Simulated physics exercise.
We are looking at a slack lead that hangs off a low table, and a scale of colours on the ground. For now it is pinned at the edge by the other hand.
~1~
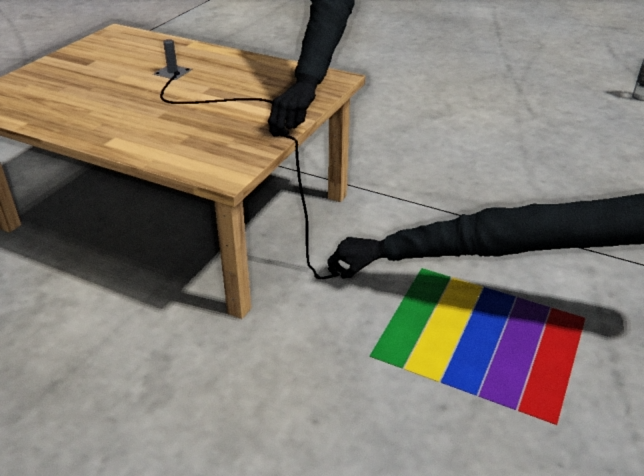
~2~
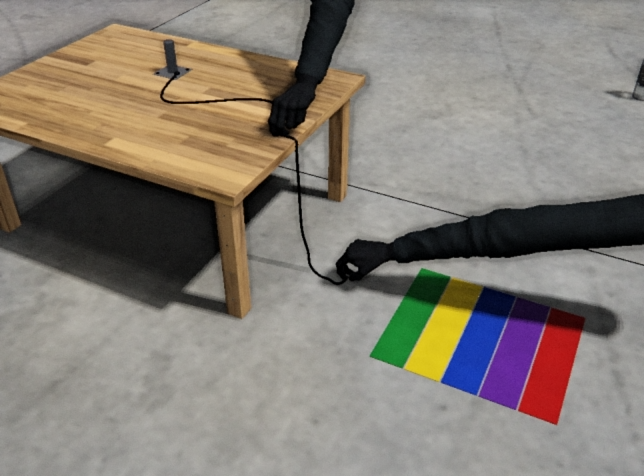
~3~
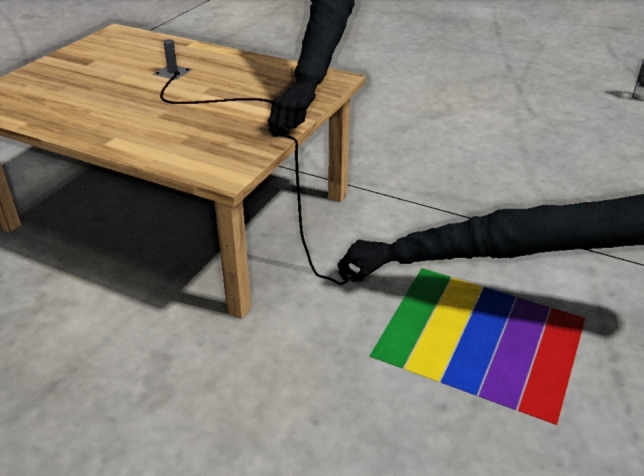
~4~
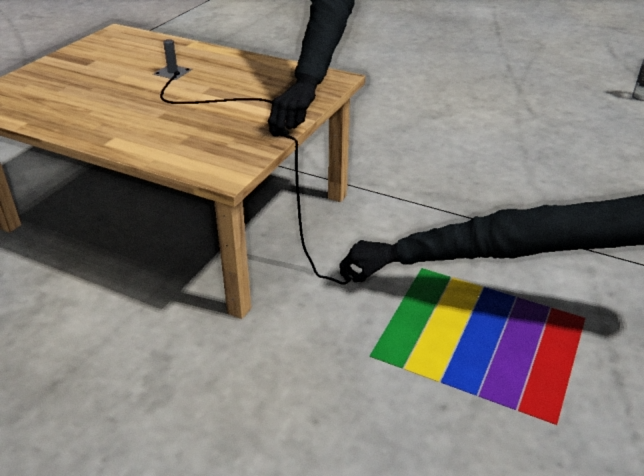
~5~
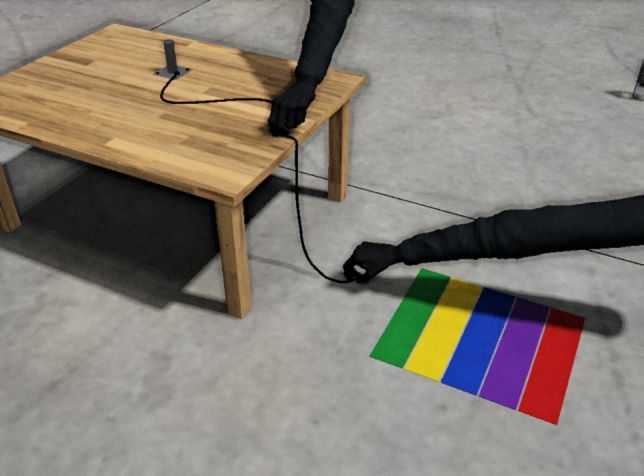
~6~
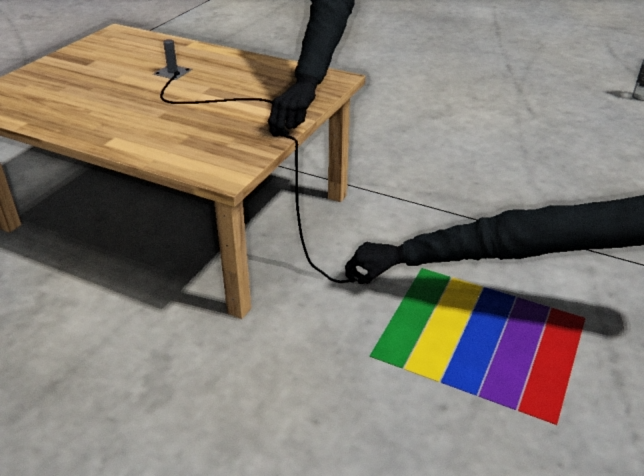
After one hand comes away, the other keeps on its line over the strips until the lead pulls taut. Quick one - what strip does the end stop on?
The purple strip.
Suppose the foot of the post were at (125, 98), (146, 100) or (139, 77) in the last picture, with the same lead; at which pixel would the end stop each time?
About (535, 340), (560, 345) and (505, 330).
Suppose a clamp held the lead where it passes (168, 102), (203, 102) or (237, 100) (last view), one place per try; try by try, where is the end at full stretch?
About (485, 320), (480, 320) and (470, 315).
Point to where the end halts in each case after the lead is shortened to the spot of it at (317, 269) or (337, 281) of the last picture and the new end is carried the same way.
Estimated pixels: (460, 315) then (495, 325).
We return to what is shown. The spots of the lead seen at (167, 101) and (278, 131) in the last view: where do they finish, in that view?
One finishes at (223, 93) and the other at (350, 167).
Early on, end near (470, 317); over blue.
Midway, end near (507, 329); over purple.
At the end of the slack, end near (530, 336); over purple. It gets as far as the purple strip.
